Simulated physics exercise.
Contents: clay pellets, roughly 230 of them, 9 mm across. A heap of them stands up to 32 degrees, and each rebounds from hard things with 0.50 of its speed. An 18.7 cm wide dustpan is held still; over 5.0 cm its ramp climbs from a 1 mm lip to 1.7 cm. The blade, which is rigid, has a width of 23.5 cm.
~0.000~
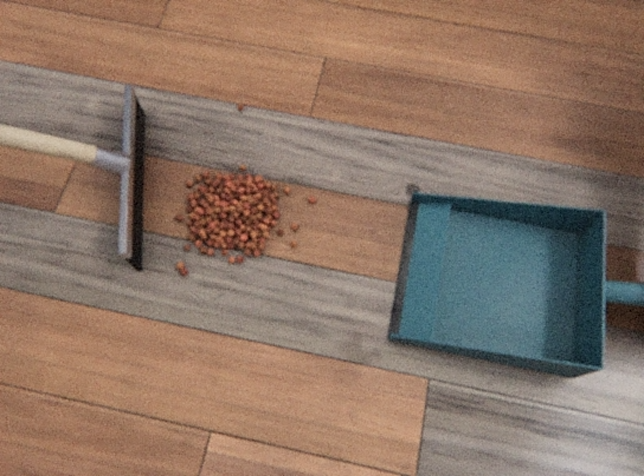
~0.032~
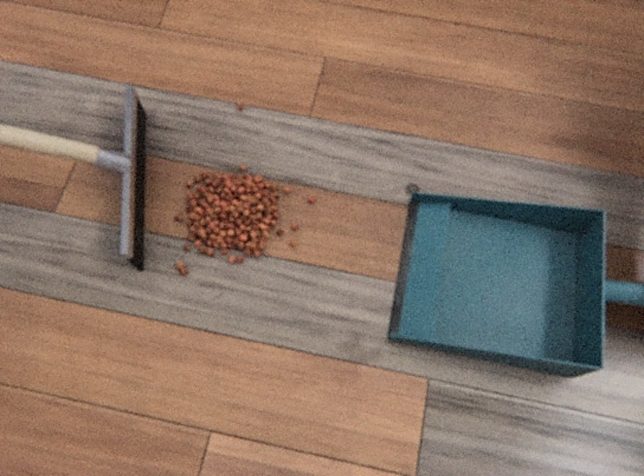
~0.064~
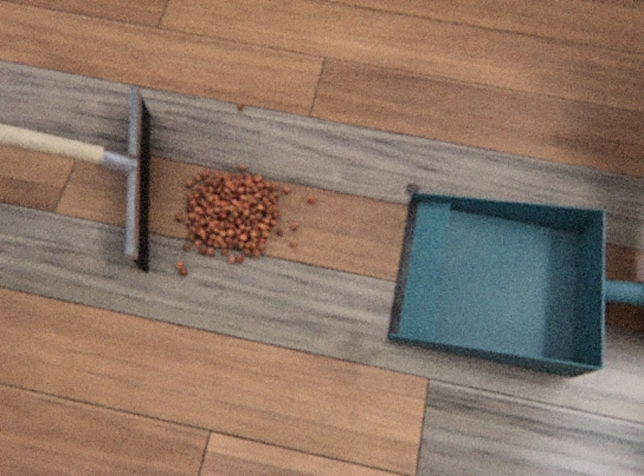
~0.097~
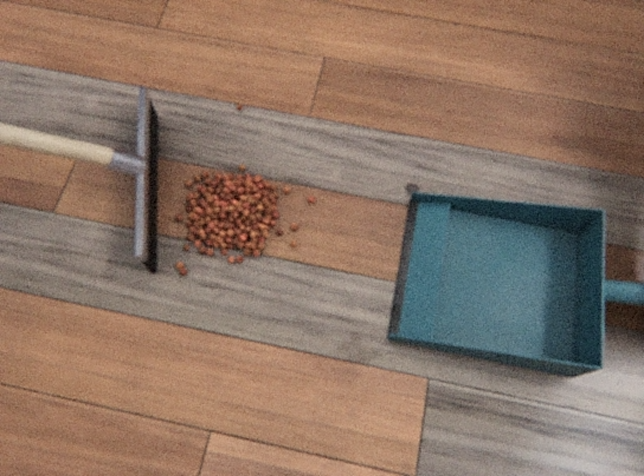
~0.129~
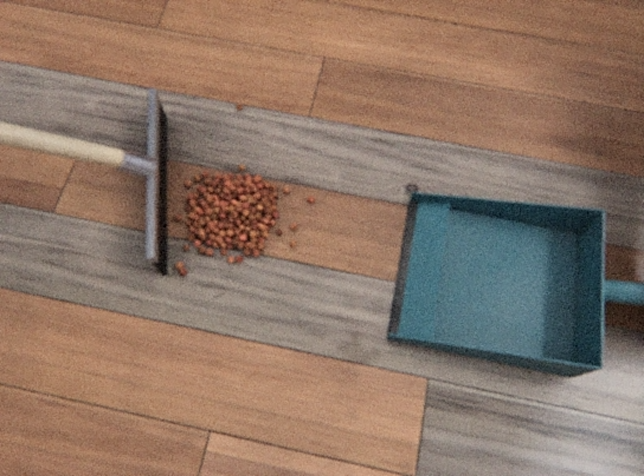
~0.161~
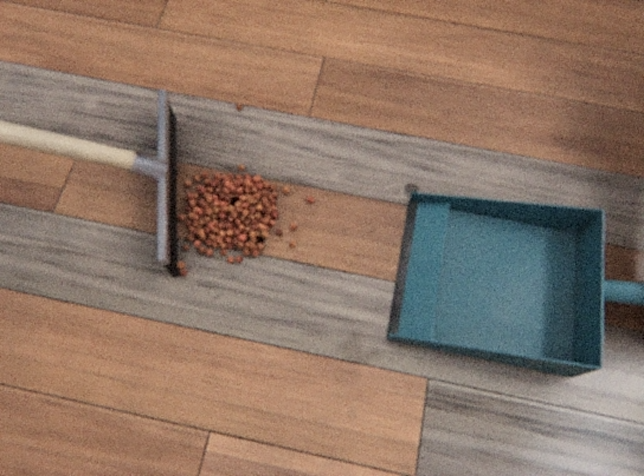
At first, a pale-handled blade stands upright to the left of a small heap of reddish-brown pellets on a wood-patterned floor, with a teal dustpan resting at right. The blade then slides a short way rightward, closing the gap to the heap's left edge, while the heap and dustpan stay put.
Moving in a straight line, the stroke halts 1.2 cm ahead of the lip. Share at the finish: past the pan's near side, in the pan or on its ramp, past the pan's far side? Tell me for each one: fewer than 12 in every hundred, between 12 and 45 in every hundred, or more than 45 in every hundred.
Near side - fewer than 12 in every hundred; pan - between 12 and 45 in every hundred; far side - between 12 and 45 in every hundred.
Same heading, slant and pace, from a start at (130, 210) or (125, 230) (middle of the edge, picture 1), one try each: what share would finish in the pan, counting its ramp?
First try about 10 per cent, second about 5 per cent.
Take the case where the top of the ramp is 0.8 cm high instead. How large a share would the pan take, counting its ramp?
That change would give about 25 per cent.
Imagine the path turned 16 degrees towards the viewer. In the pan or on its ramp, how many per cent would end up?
It comes to roughly 5 in a hundred.
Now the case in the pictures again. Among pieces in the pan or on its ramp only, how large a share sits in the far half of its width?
About 70 percent of it.
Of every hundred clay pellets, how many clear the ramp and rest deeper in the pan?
Around 0 in a hundred.
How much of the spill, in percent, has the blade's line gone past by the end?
Roughly 5 percent of it.
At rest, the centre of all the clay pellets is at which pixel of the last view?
Est. centre at rest: (394, 224) px.
After 0.46 s, middle of the blade 18 cm from the lip; 0 % over the lip, far side 10 %, near side 0 %.
Then, at 0.65 s, middle of the blade 10 cm from the lip; 0 % over the lip, far side 20 %, near side 0 %.
After 0.97 s, middle of the blade 5 cm from the lip; 20 % over the lip, far side 25 %, near side 0 %.
At rest (1.3 s), near side 0 %, pan 20 %, far side 25 %, in front of the lip or behind the blade 55 %.
